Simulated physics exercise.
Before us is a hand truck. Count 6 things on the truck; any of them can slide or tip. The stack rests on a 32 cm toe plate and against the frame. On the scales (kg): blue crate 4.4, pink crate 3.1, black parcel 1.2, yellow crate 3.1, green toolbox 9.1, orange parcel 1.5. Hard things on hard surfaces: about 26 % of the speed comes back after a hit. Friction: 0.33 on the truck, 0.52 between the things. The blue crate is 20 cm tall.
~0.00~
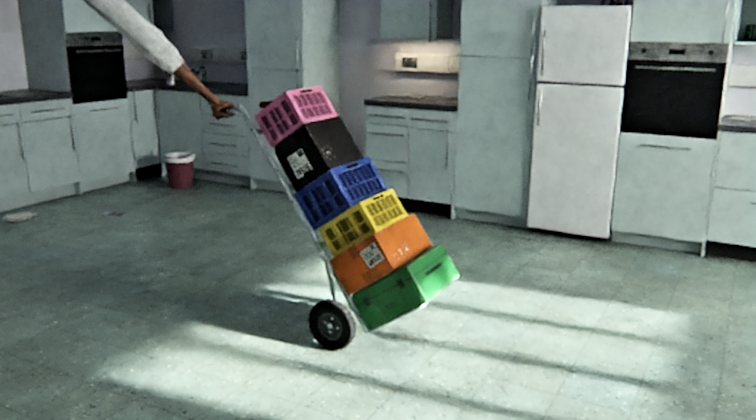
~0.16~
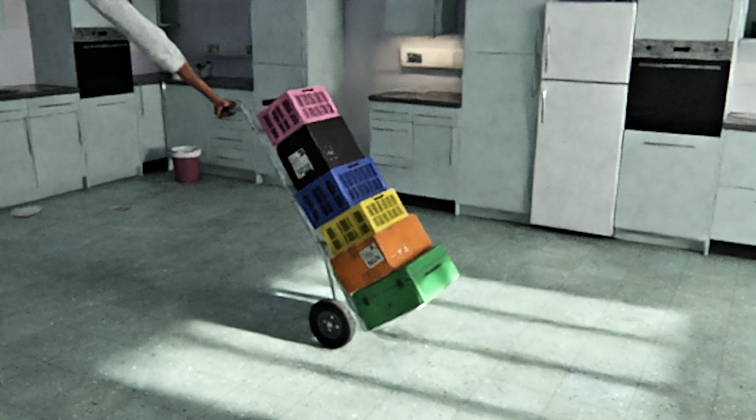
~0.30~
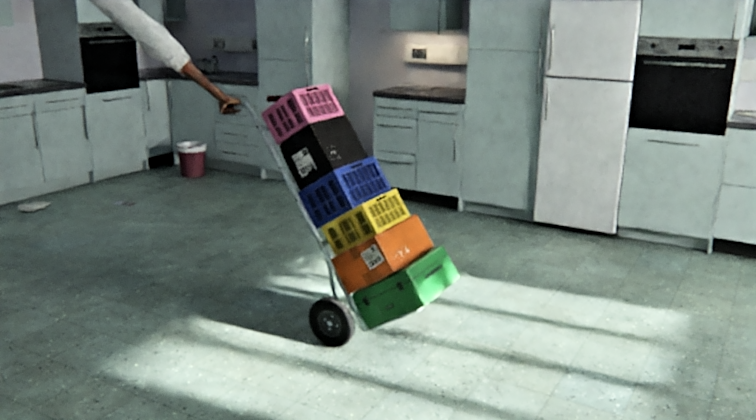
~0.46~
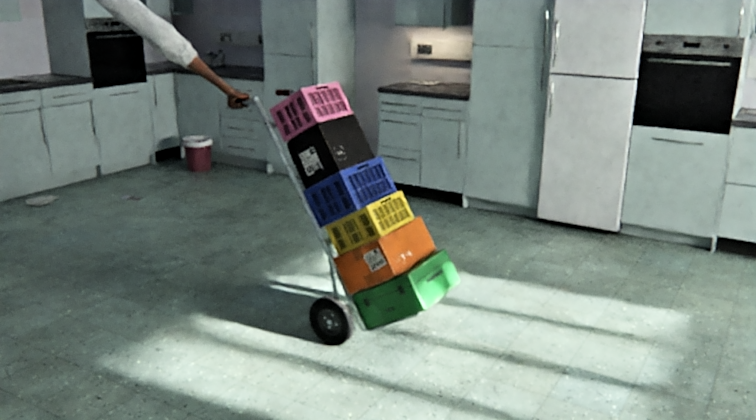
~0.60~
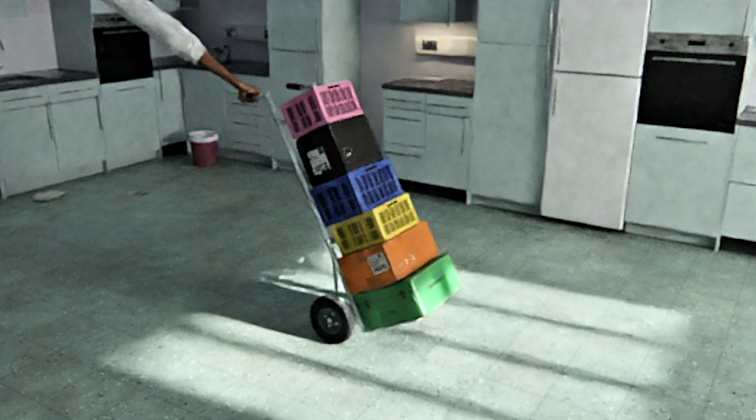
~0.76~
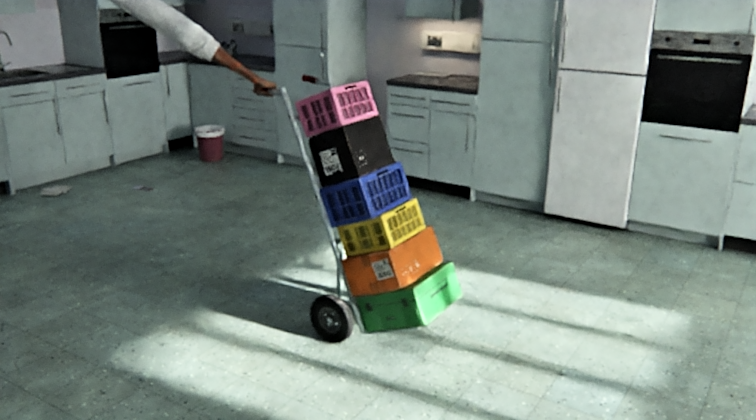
In a kitchen, a hand gripped a hand truck stacked with six colourful crates and boxes, the pink one on top and the green at the bottom, and gradually raised it from a steep backward lean toward upright.
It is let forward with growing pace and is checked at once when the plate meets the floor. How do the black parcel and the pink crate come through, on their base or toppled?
The black parcel is still upright, the pink crate is still upright.
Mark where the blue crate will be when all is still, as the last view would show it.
Near (411, 215).
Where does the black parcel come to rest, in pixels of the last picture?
At about (415, 170).
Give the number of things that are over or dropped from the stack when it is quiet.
That comes to 0.
By 1.06 s, leaning back 9°.
By 1.26 s, truck upright; pink crate 3 cm from its spot near (410, 124); black parcel 2 cm from its spot near (408, 168).
By 1.36 s, truck upright; pink crate 8 cm from its spot near (421, 124); black parcel 6 cm from its spot near (415, 169); blue crate 3 cm from its spot.
By 1.56 s, truck upright; pink crate rocked 3° off its seat near (425, 125); black parcel rocked 3° off its seat near (417, 169); blue crate 4 cm from its spot.
When it is over (2.1 s), all 6 within 10 cm of the start. End places, in pixels of the last picture, black parcel near (415, 170), pink crate near (421, 125).
